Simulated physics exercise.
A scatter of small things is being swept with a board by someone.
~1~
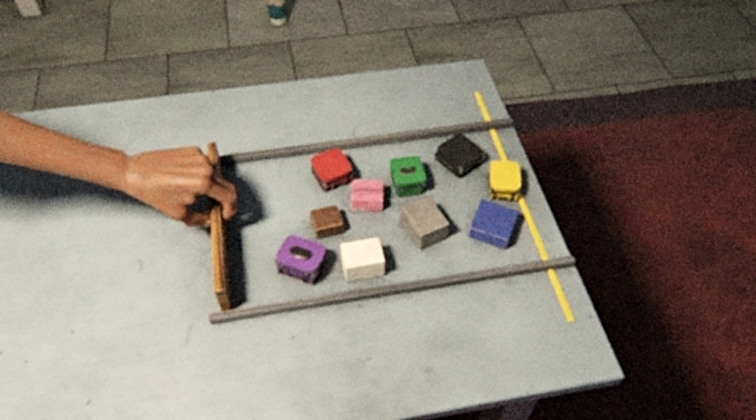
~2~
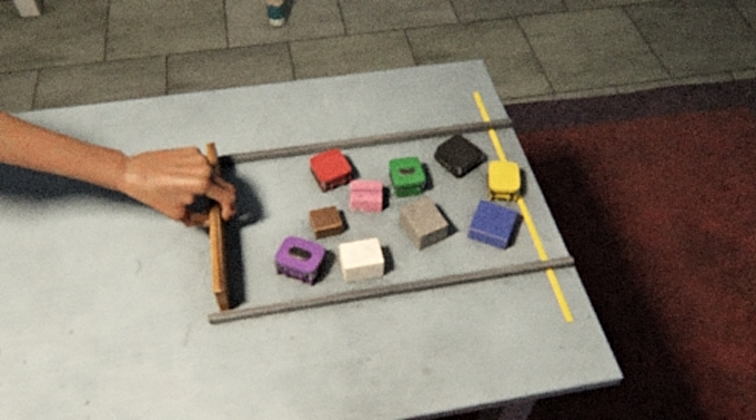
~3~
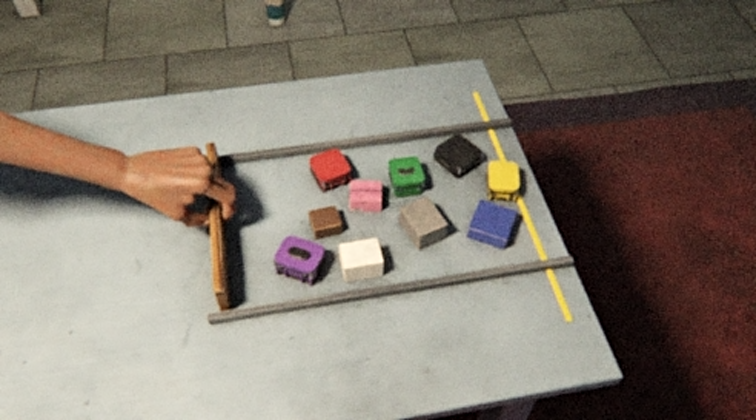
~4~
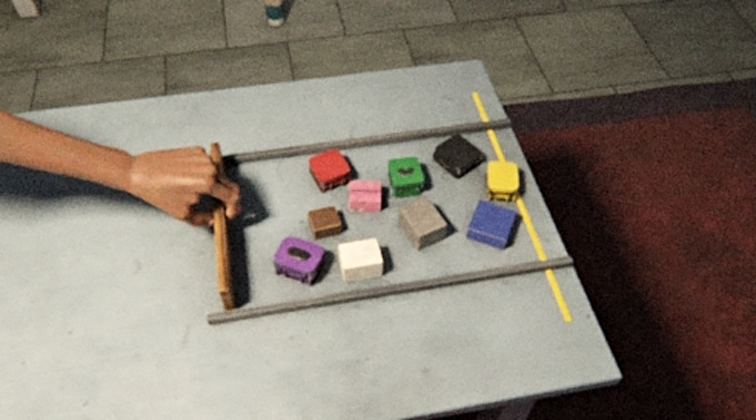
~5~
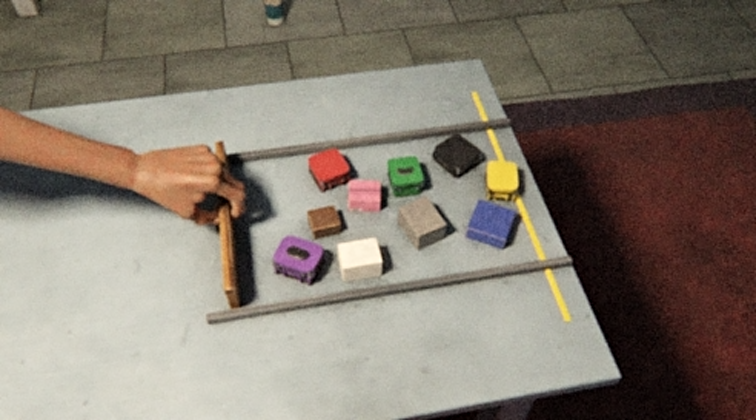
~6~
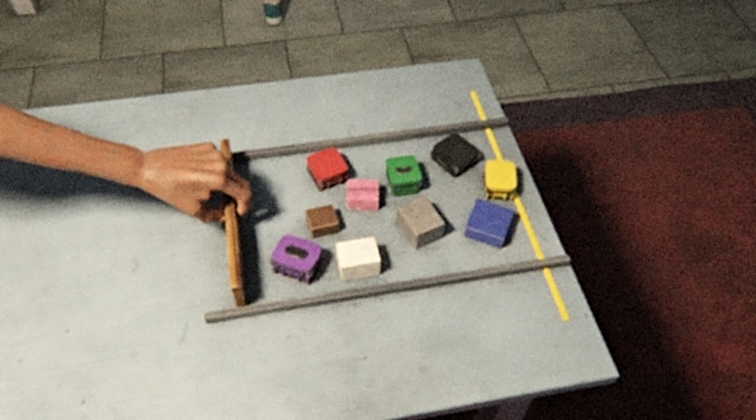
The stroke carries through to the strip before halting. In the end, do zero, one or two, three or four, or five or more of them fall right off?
Well, what drops off the end works out to five or more of them.
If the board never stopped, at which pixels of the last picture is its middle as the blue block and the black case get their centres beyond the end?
Near (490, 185), then near (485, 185).
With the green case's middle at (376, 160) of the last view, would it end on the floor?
From that start, the object then does not stay.
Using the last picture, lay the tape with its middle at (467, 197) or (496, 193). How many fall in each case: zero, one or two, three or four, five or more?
First spot, 1 or 2; second spot, 5 or more.
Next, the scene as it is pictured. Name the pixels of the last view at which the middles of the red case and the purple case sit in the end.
First (514, 147), then (544, 207).
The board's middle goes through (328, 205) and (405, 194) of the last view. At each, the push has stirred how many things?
Counts: 4, 9.
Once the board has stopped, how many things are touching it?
Number: 5.
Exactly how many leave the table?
The number that fall is 5.
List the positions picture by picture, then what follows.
The first picture shows yellow case (504, 182); blue block (494, 224); black case (459, 156); board (219, 222); tape (518, 192).
The second picture shows blue block (492, 224); red case (331, 171).
The third picture shows black case (458, 156); white block (361, 260).
The fourth picture shows yellow case (502, 182); board (222, 222).
The fifth picture shows blue block (491, 224); grey block (422, 223).
The sixth picture shows yellow case (499, 181); blue block (489, 223); black case (455, 155); board (233, 219); tape (513, 191).
A little later, none off yet; yellow case at rest near (499, 181); blue block at rest near (489, 223); black case at rest near (455, 155).
Next, none off yet; yellow case shifted a little near (508, 179); blue block shifted about its own width near (529, 227); black case shifted about its own width near (472, 146).
When it is over, the number that fall off is five or more; down, green case, grey block, black case, blue block and yellow case.
